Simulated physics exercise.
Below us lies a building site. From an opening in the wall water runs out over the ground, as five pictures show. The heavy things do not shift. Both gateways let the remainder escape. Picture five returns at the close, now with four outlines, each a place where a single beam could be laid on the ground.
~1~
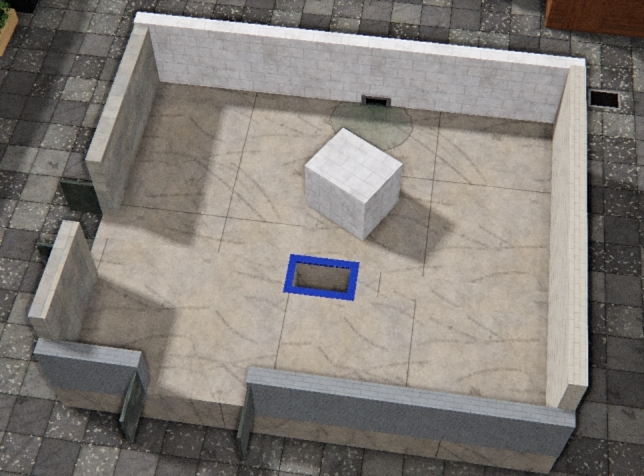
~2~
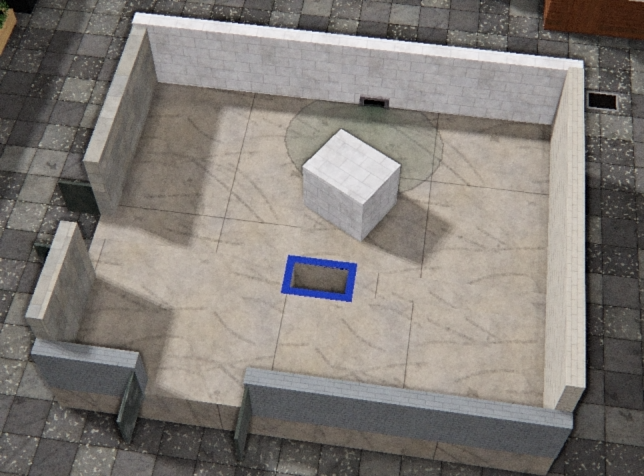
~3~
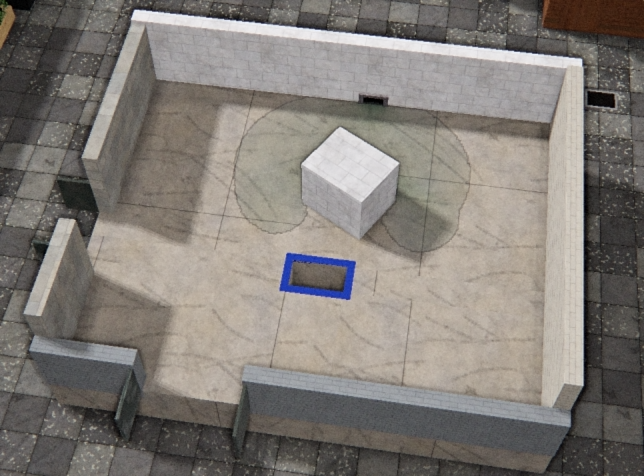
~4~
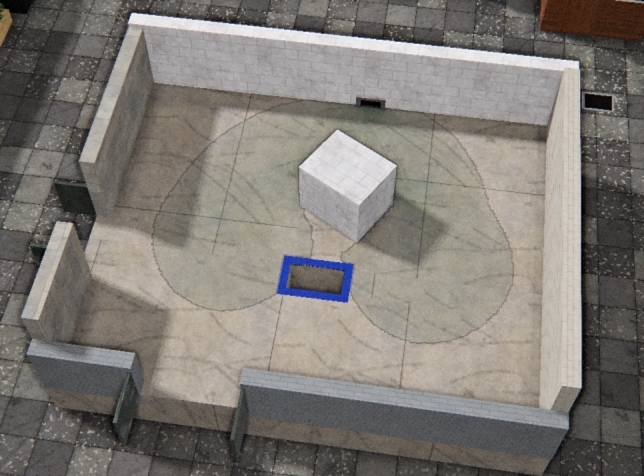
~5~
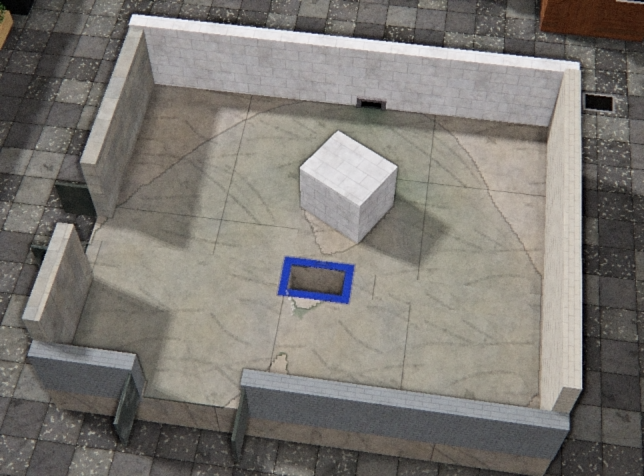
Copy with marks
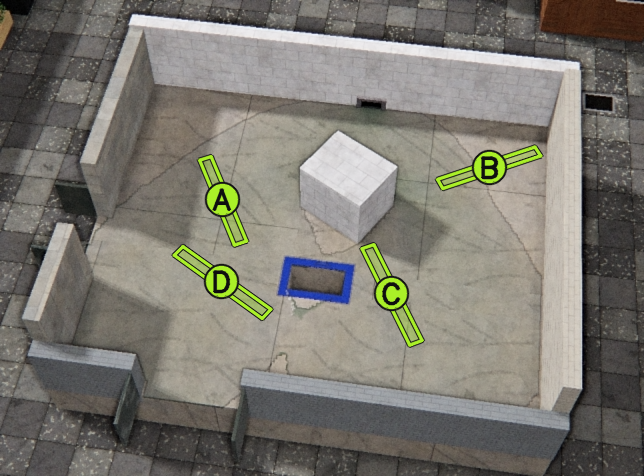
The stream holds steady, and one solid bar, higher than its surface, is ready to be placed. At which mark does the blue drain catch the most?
The best position is A.
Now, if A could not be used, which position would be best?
It is D.
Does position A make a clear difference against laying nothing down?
Yes.
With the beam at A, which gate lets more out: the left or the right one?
The right gate.
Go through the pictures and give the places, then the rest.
The first picture shows outfall at (376, 101); blue drain at (322, 277); open gate at (202, 385); open gate at (108, 244); front seen at (405, 135), 3 % of the ground wet; blue drain still dry.
The second picture shows front seen at (420, 182), 10 % of the ground wet; blue drain still dry.
The third picture shows front seen at (268, 224), 20 % of the ground wet; blue drain still dry.
The fourth picture shows front seen at (201, 300), 41 % of the ground wet; blue drain still dry.
The fifth picture shows front seen at (86, 326), 70 % of the ground wet; blue drain taking water.
On the marked copy, A from (205, 158) to (240, 243); B from (440, 183) to (537, 151); C from (367, 246) to (415, 342); D from (178, 250) to (266, 313).
Choosing A, about 22 % of the stream goes into the blue drain, about 76 % out by the gates.
Choosing B, about 6 % of the stream goes into the blue drain, about 93 % out by the gates.
Choosing C, about 4 % of the stream goes into the blue drain, about 96 % out by the gates.
Choosing D, about 11 % of the stream goes into the blue drain, about 87 % out by the gates.
